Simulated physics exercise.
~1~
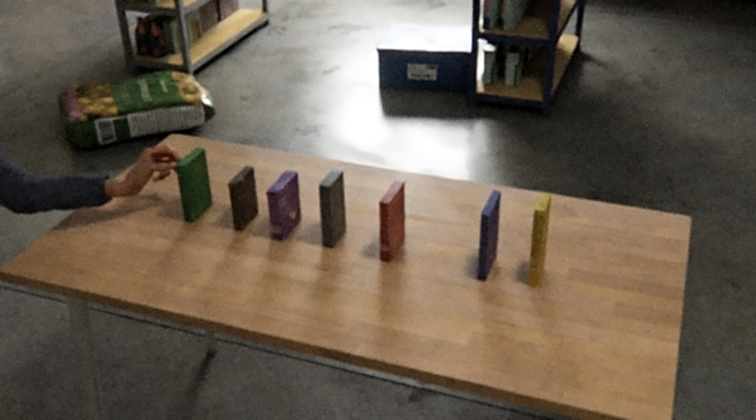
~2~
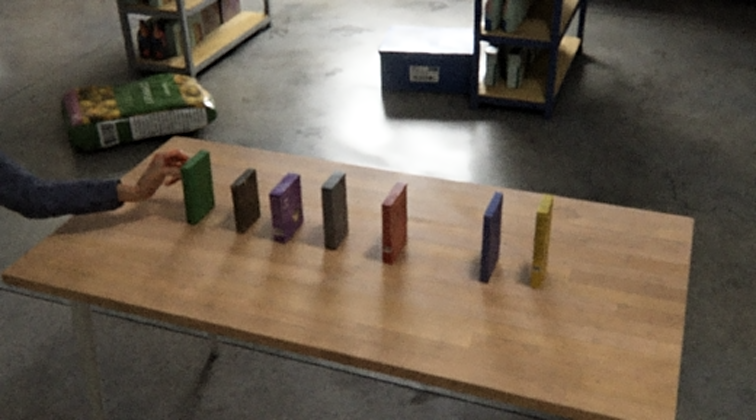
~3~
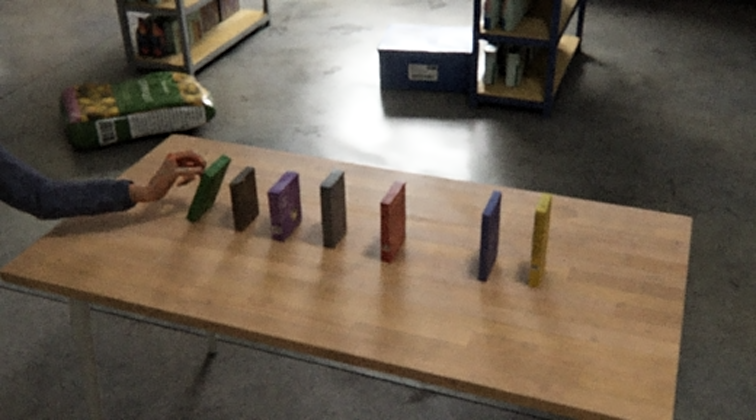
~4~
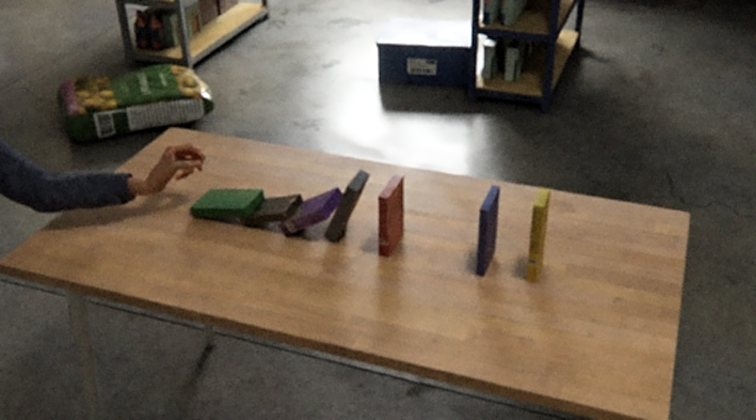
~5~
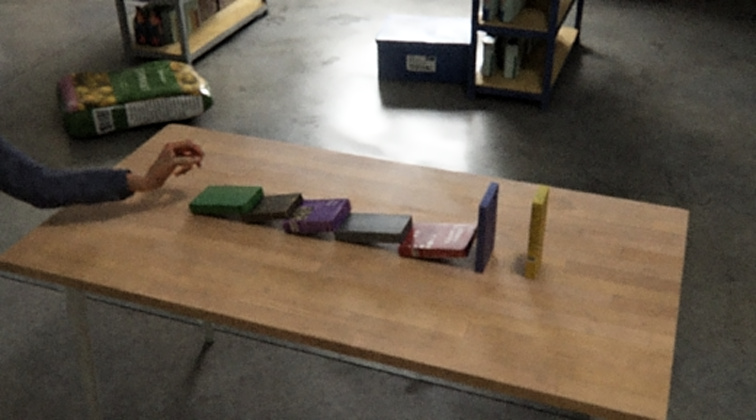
A hand tipped over a green board at the left of a row on a wooden table, and the black block, purple packet, grey block and red packet toppled rightward in turn, while the blue board and yellow packet stayed standing.
